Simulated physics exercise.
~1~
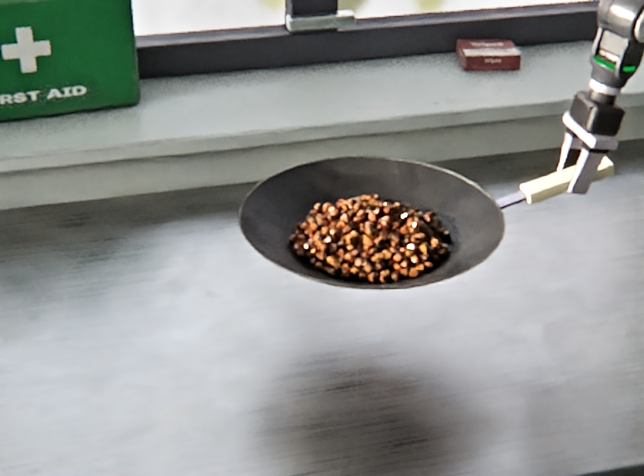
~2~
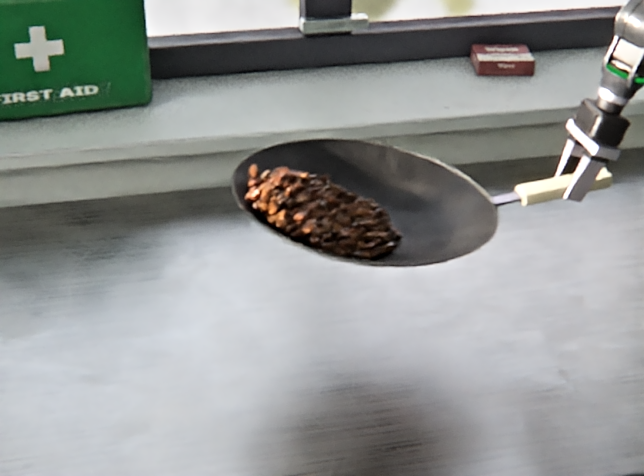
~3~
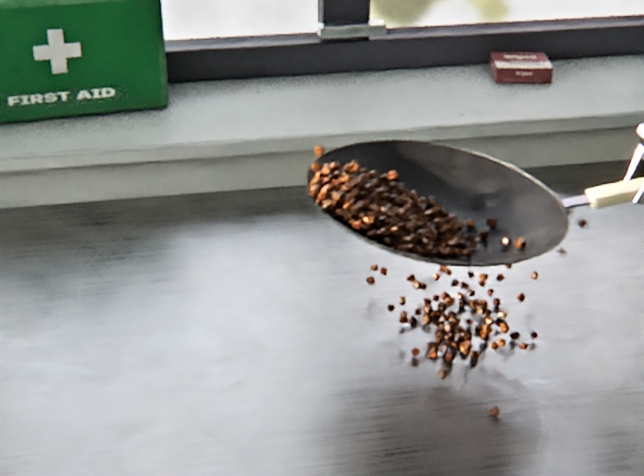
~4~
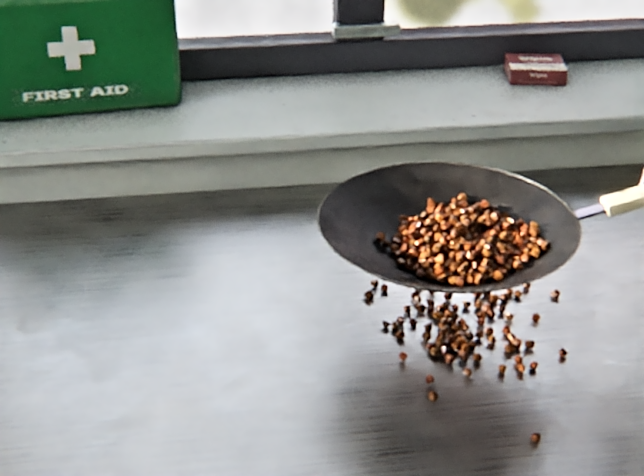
A robot arm jerks a dark wok of brown pellets sideways, spilling some over the near rim while most stay inside.
